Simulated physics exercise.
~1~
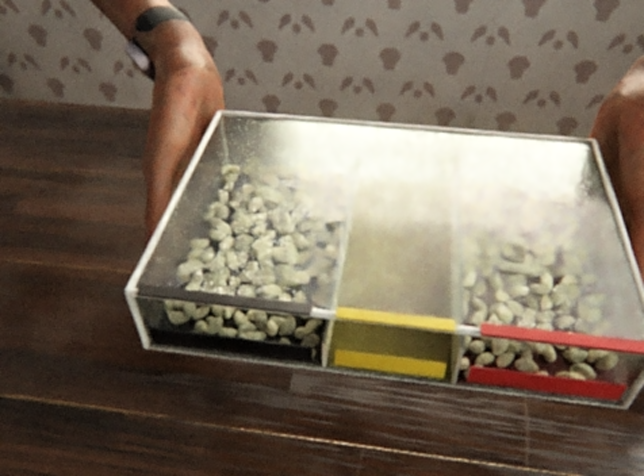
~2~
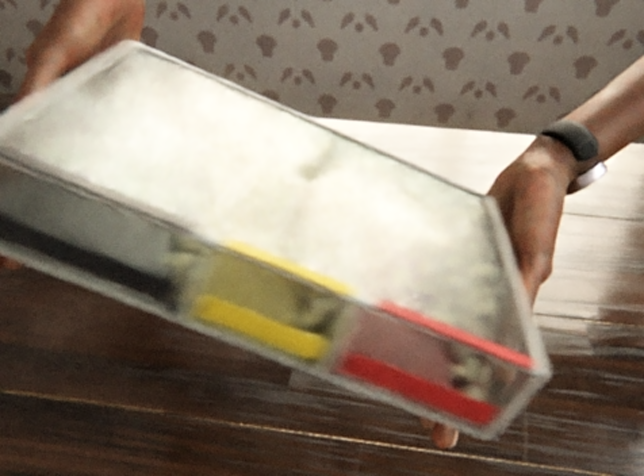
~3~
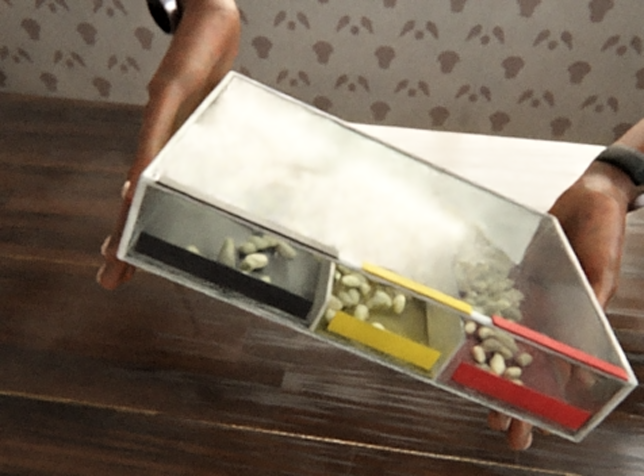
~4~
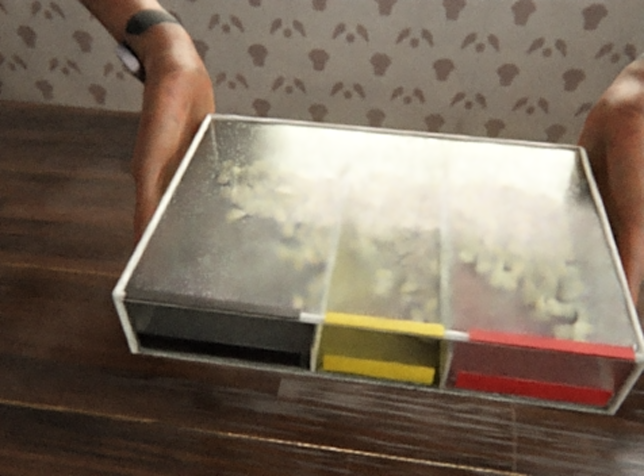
Two hands shake and tilt a clear box of white beans, then level it again.
